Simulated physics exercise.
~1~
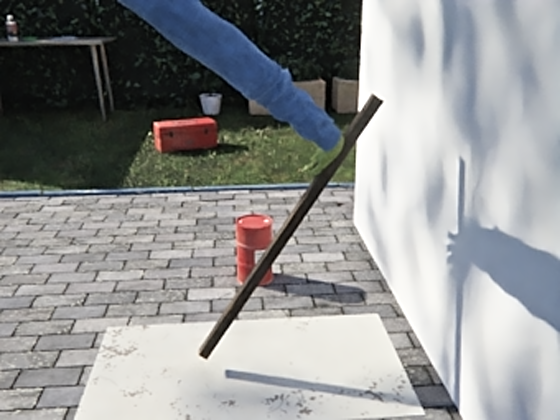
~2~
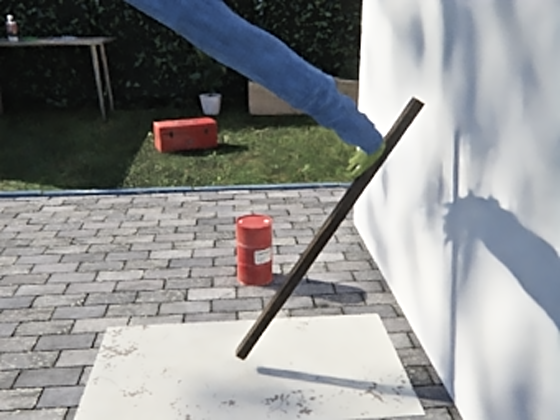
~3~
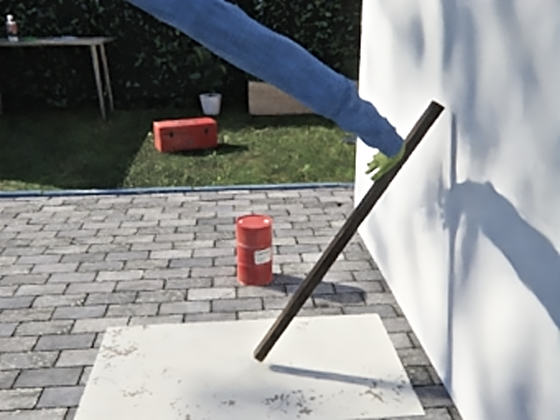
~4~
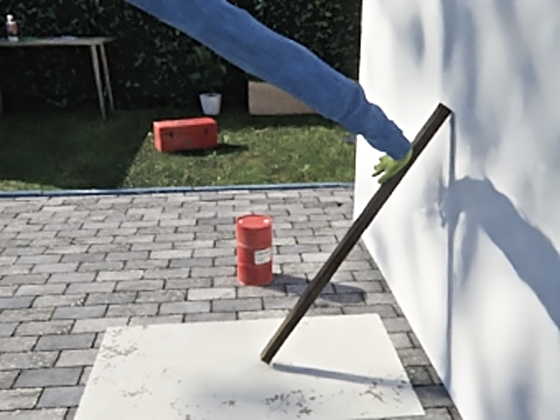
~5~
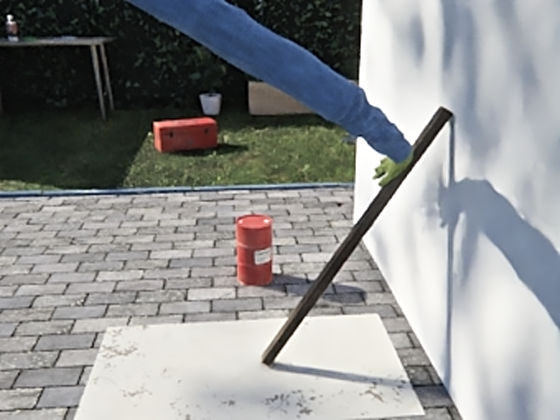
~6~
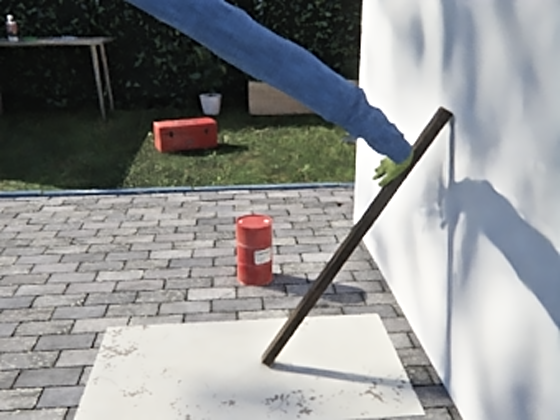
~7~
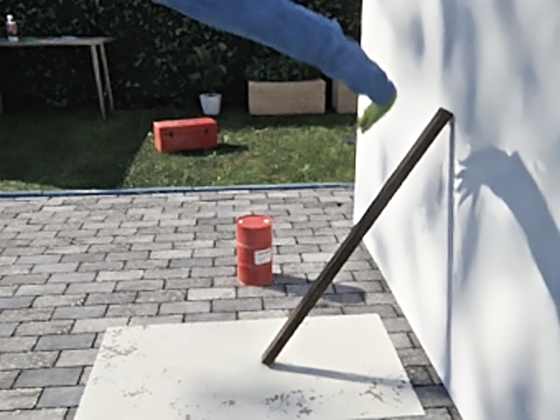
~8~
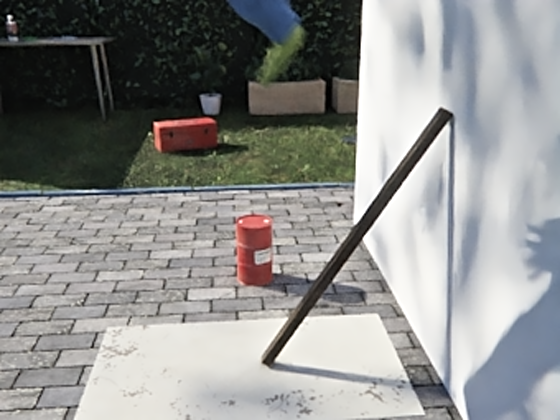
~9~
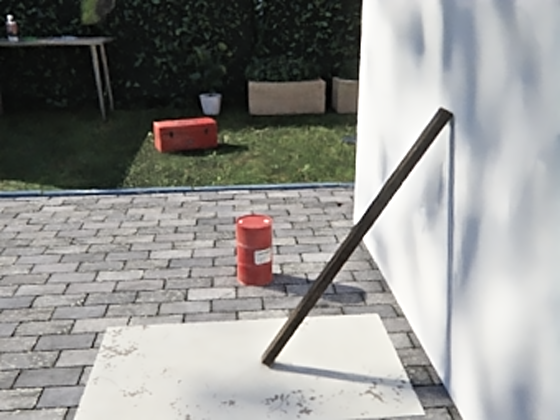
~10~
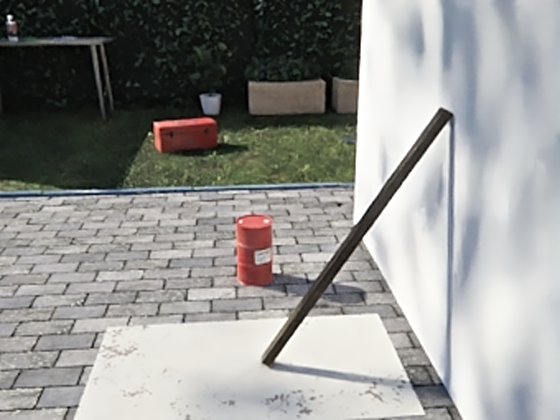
On a paved patio, a gloved hand leans a dark pole against a white wall, withdraws, and it stays leaning.
